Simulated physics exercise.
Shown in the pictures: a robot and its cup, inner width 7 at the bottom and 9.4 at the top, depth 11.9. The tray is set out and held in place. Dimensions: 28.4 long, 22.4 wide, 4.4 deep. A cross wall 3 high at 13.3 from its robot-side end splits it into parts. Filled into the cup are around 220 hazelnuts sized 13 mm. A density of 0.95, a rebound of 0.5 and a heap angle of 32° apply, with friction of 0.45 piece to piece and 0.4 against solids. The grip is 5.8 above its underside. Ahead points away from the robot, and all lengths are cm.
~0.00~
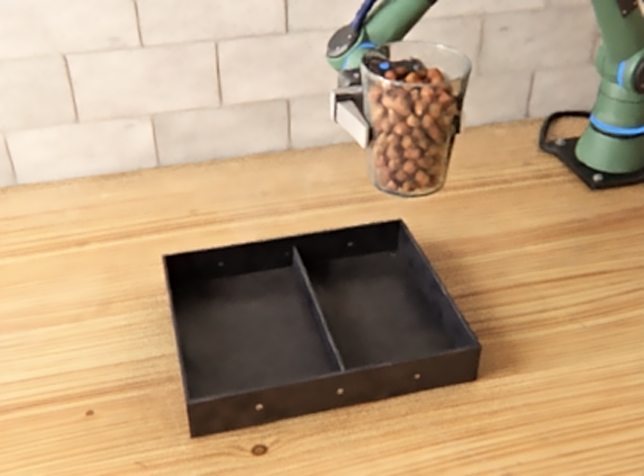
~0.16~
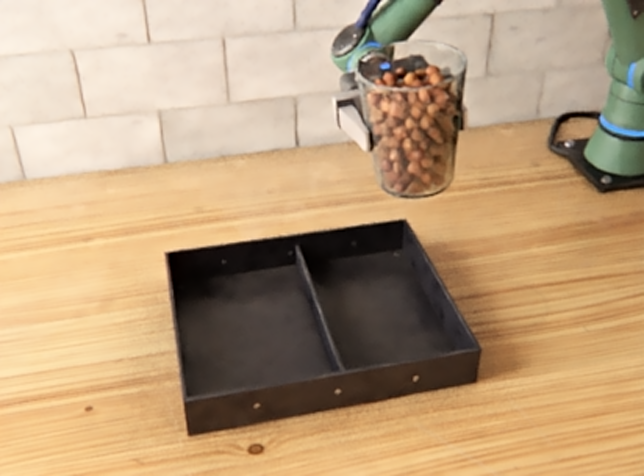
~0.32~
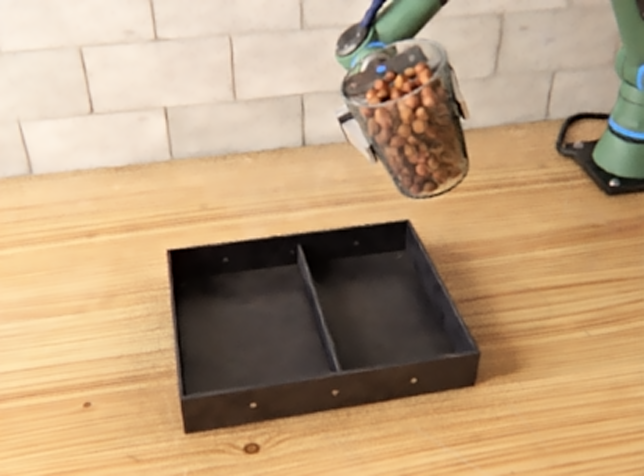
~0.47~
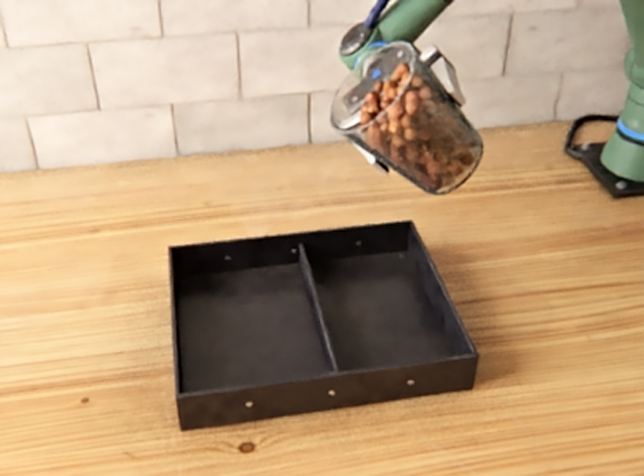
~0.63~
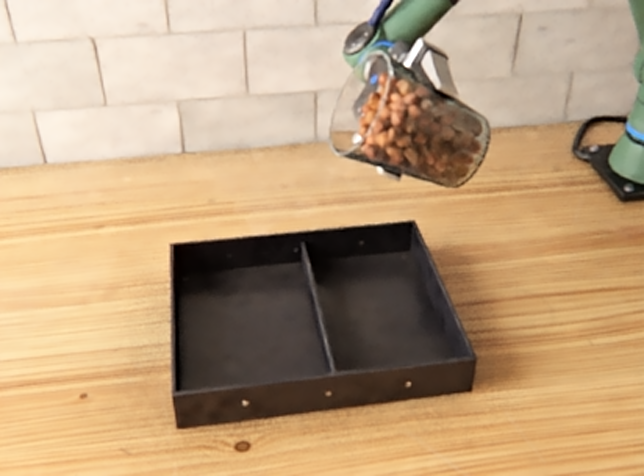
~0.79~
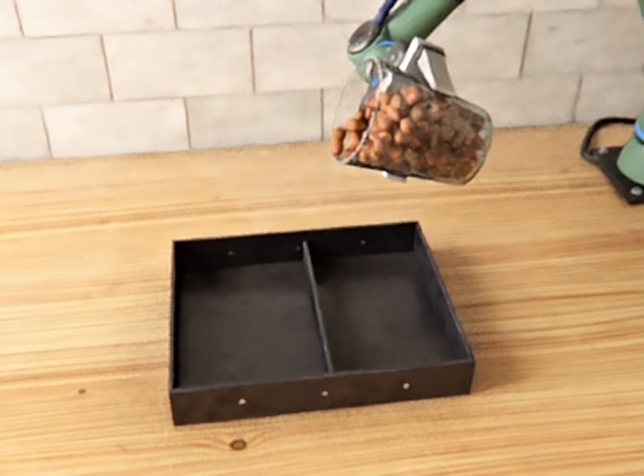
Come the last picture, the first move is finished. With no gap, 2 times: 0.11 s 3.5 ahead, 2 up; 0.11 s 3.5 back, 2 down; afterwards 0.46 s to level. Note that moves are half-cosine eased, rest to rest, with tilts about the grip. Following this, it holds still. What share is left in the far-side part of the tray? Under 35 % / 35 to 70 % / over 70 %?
35 to 70 %.
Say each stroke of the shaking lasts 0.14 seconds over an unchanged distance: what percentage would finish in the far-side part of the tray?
In that case some 30 per cent.
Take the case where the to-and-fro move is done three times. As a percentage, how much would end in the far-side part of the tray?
55 per cent.
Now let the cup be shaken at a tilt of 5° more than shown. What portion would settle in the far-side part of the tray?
Estimate: Close to 60 per cent.
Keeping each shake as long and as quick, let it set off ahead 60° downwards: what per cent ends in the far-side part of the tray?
About 10 per cent.
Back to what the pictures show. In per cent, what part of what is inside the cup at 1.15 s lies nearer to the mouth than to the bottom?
That share comes to roughly 60 percent.
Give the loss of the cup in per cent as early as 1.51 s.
50 %.
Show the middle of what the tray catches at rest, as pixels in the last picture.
It lands close to (234, 333).
By 1.15 s, tilted 67° forward, highest piece 27 above the table; 146 in the cup, 62 in the far-side part, 3 in the robot-side part, 12 in flight or on a rim.
By 1.51 s, tilted 22° forward, highest piece 28 above the table; 108 in the cup, 105 in the far-side part, 6 in the robot-side part, 3 on the table or floor, 1 in flight or on a rim.
By 1.89 s, level, highest piece 26 above the table; 108 in the cup, 105 in the far-side part, 6 in the robot-side part, 4 on the table or floor.
By 2.94 s, level, highest piece 26 above the table; 108 in the cup, 105 in the far-side part, 6 in the robot-side part, 4 on the table or floor.
Final count, 108 in the cup, 105 in the far-side part, 6 in the robot-side part, 4 on the table or floor. That is 47 % in the far-side part of the tray.
